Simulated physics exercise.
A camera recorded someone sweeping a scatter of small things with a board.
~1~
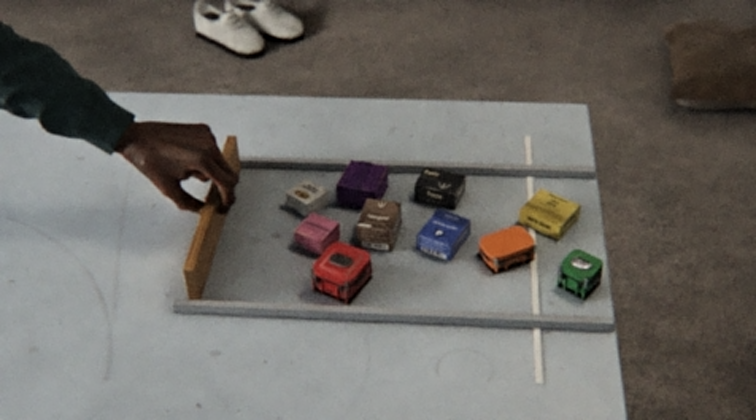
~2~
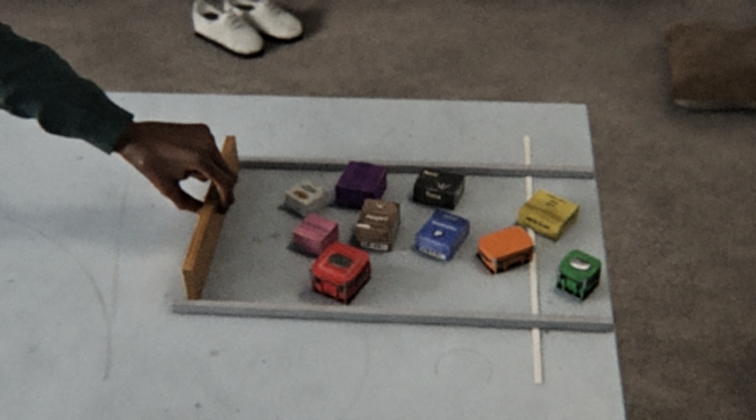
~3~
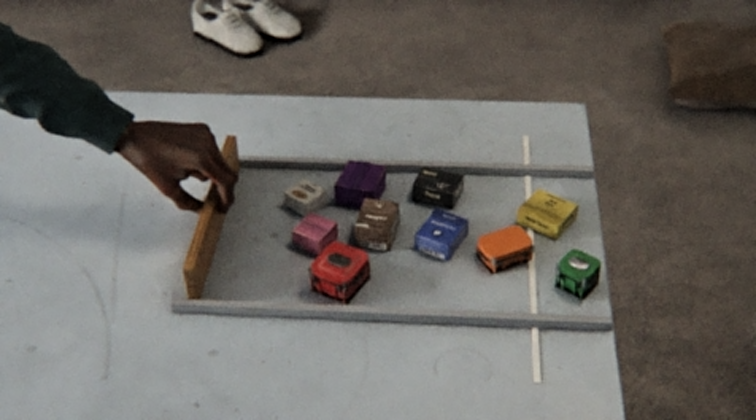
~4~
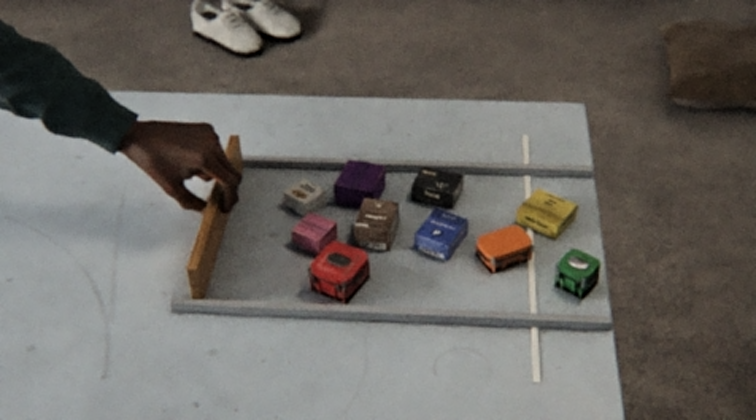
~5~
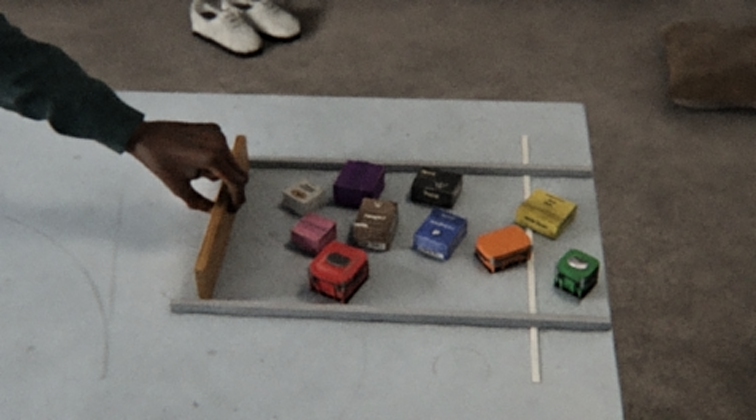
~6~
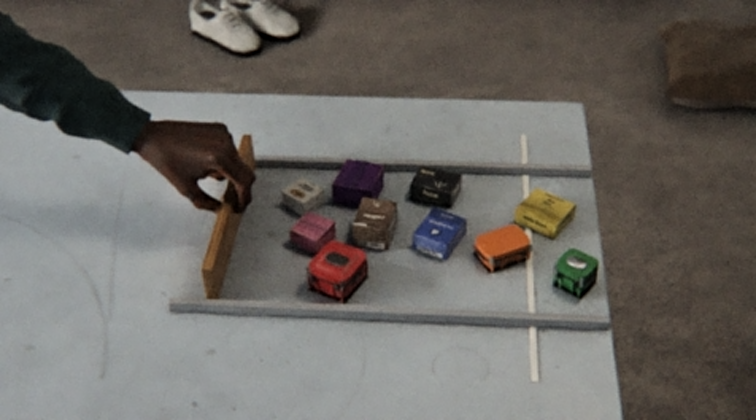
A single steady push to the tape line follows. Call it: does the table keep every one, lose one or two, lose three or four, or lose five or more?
It loses three or four.
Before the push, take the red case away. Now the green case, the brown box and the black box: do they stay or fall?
Green case: Still there. Brown box: Still there. Black box: Over the edge.
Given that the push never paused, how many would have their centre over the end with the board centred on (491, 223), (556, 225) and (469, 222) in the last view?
Middles past end - pos 1: 2, pos 2: 7, pos 3: 1.
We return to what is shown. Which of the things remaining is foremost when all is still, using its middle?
Result: Green case.
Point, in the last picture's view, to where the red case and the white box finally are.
Same order as the question: First (554, 275), second (543, 199).
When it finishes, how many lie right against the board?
Contact count: 3.
Soon after, none off yet; green case at rest near (576, 273); yellow box at rest near (545, 213); orange case at rest near (502, 249).
Then, none off yet; green case at rest near (576, 273); yellow box at rest near (545, 213); orange case moved about its own width near (543, 252).
Further on, none off yet; green case at rest near (576, 273); yellow box tipped a little near (608, 214); orange case tipped well over near (623, 269).
At rest, the number that fall off is three or four; fallen, black box, blue box, orange case and yellow box.
